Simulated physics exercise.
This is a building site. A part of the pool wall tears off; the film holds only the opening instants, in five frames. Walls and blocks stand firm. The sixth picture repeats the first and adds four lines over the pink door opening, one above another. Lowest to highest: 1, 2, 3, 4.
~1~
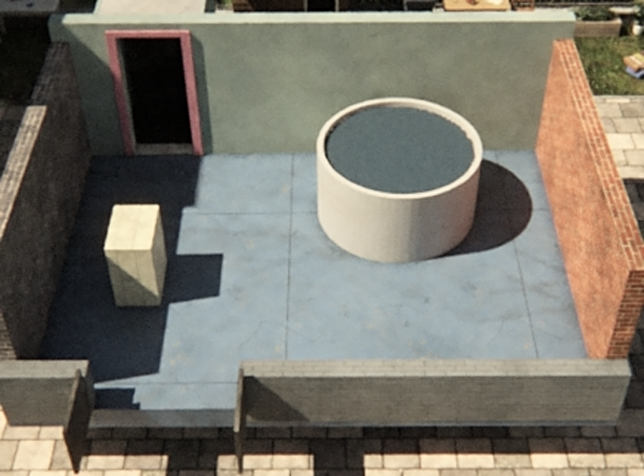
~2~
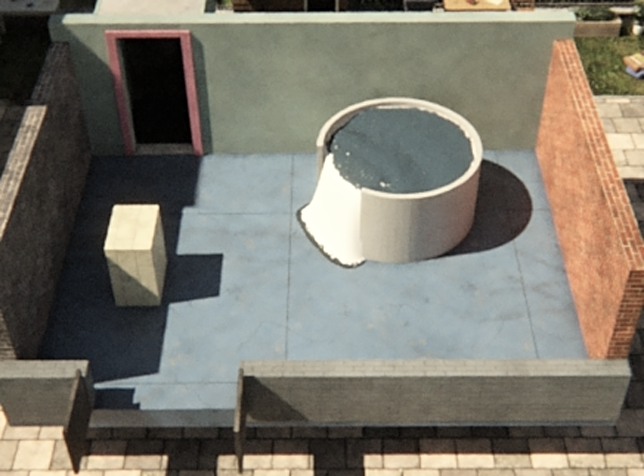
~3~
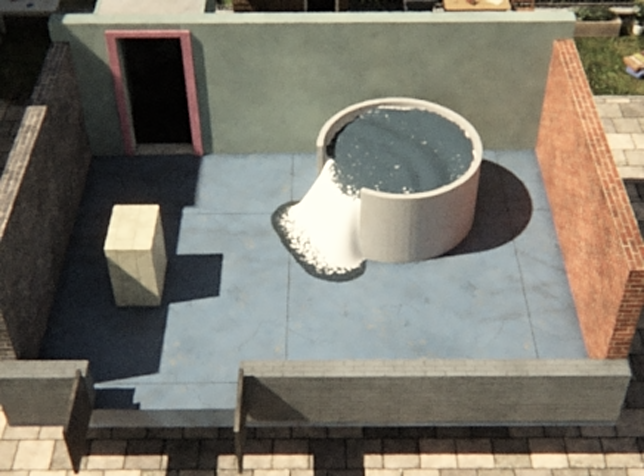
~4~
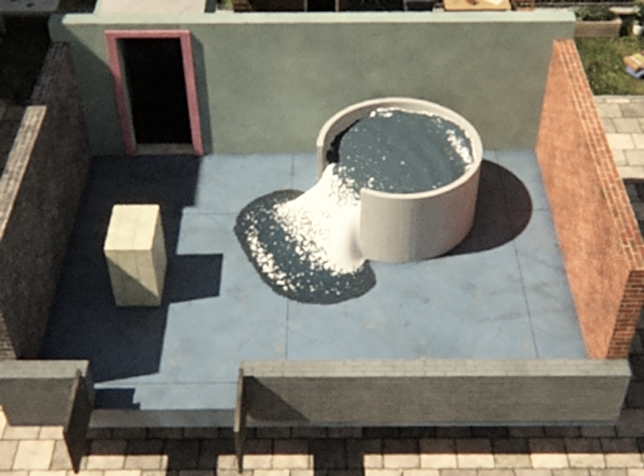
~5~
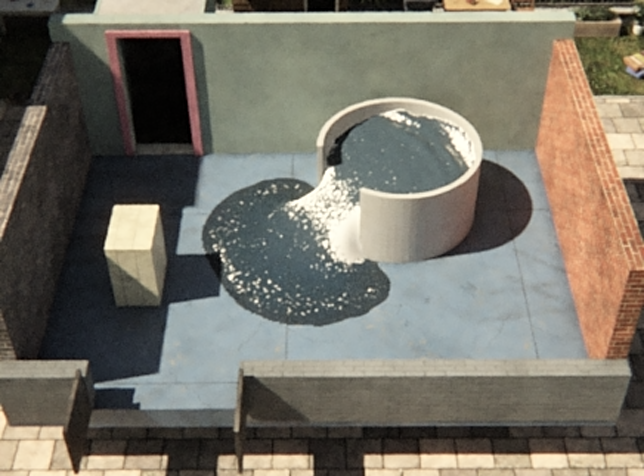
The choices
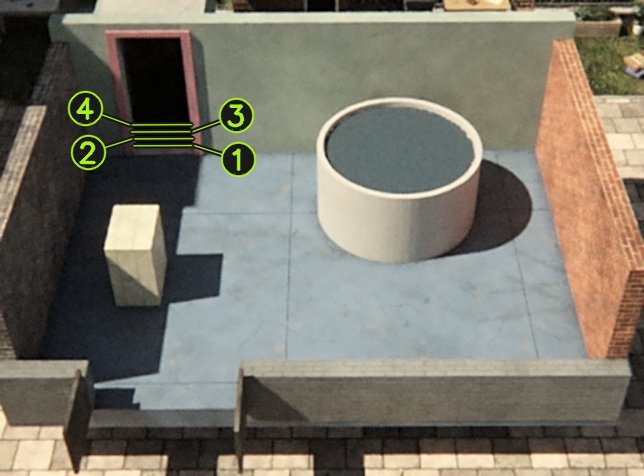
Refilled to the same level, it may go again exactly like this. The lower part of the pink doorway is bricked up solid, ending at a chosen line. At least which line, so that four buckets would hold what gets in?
I would pick mark 1.
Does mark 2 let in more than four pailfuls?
No, not at all.
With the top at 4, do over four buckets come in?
No.
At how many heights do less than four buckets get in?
All of them.
On the marked copy, 1 at (163, 145); 2 at (162, 138); 3 at (161, 131); 4 at (160, 124); from the bottom up 1, 2, 3, 4.
If 1 is chosen, a splash gets over, under a bucket.
If 2 is chosen, nothing gets over.
If 3 is chosen, nothing gets over.
If 4 is chosen, nothing gets over.
